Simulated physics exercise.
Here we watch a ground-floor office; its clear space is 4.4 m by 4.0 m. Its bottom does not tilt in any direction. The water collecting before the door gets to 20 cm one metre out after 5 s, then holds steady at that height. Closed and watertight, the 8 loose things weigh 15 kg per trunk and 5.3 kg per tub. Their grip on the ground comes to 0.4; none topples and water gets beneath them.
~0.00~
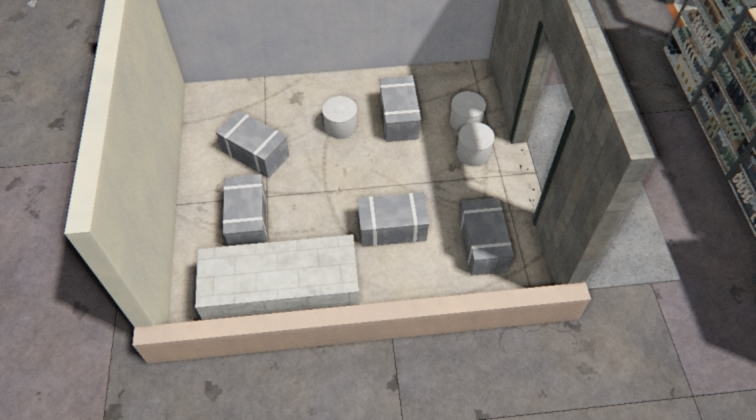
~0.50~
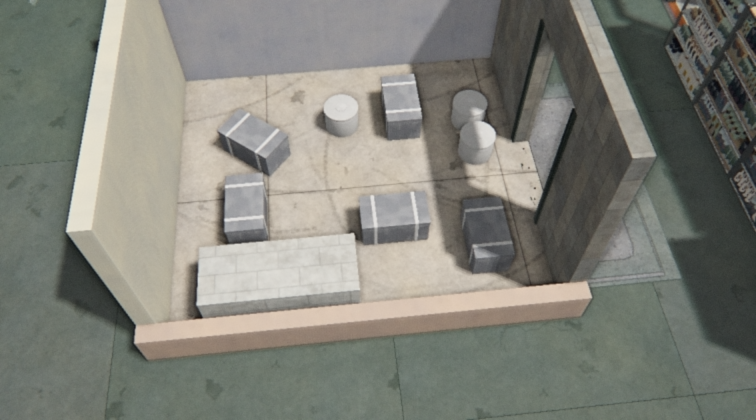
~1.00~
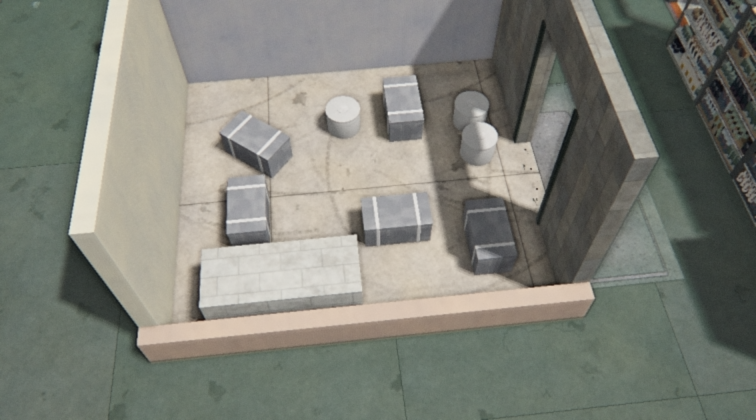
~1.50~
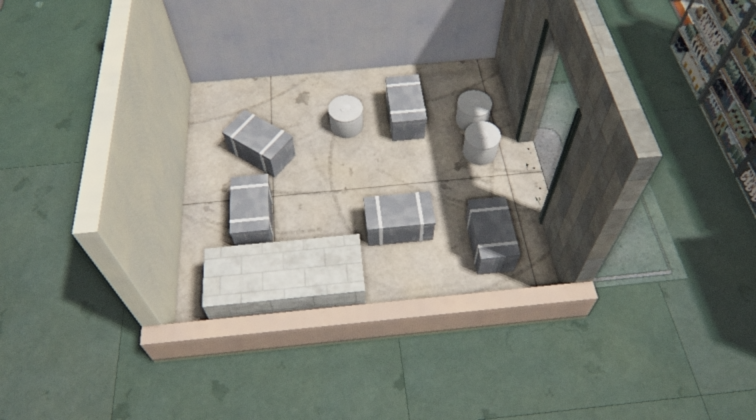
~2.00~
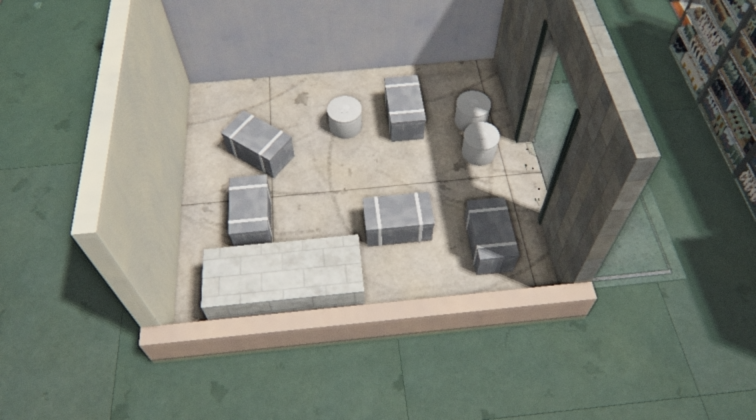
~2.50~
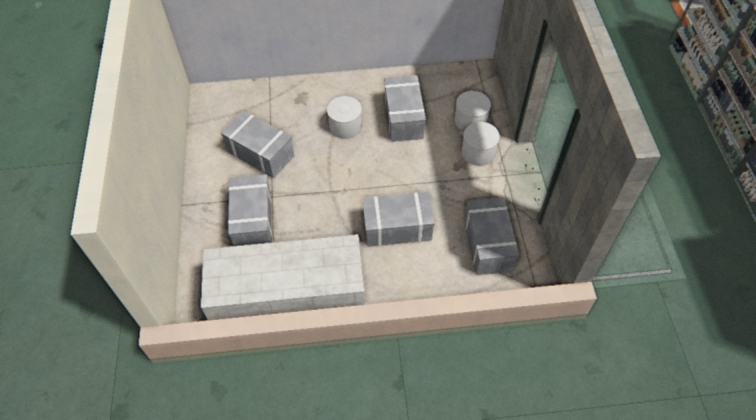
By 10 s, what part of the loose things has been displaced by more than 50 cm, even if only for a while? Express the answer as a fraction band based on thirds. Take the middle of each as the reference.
The band is at least two thirds.
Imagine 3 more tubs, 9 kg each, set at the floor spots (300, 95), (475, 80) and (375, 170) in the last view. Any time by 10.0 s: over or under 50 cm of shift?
In order: Below the mark, below the mark, above the mark.
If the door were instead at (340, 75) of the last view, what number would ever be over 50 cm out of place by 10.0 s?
So the tally would be 6.
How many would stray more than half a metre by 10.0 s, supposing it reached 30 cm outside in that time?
Under that setup the answer is 7.
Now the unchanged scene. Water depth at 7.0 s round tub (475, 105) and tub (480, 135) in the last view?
Depths: Near 2 cm, then near 2 cm.
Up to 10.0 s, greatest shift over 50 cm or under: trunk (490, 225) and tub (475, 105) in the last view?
In that order: Above, below.
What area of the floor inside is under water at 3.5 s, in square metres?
Roughly 1.5 m2.
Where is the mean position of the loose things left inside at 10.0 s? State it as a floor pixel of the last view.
I'd put it around (335, 151).
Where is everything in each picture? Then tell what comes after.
The first picture shows a trunk at (251, 134) rests on the ground; a trunk at (243, 203) rests on the ground; 0.0 m2 under water; 0 of 8 have shifted.
The second picture shows a trunk at (252, 133), on the bottom; a trunk at (244, 202), on the bottom; 0.0 m2 under water; 0 of 8 have shifted.
The third picture shows a trunk at (254, 135) rests on the ground; a trunk at (246, 203), on the bottom; water covers 0.0 m2; 0 of 8 have shifted.
The fourth picture shows a trunk at (257, 134), on the bottom; a trunk at (249, 203), on the bottom; water covers 0.0 m2; 0 of 8 have shifted.
The fifth picture shows a trunk at (256, 135) rests on the ground; a trunk at (248, 203), on the bottom; water covers 0.0 m2; 0 of 8 have shifted.
The sixth picture shows a trunk at (256, 135) rests on the ground; a trunk at (248, 203) rests on the ground; 0.2 m2 under water; 0 of 8 have shifted.
After 3.5 s 0 of 8 are over 50 cm from their spots; 0 afloat.
After 4.5 s 1 of 8 are over 50 cm from their spots; 0 afloat.
After 7.0 s 3 of 8 are over 50 cm from their spots; 1 afloat.
After 10.0 s 6 of 8 are over 50 cm from their spots, and 7 have been at some point; 6 afloat.
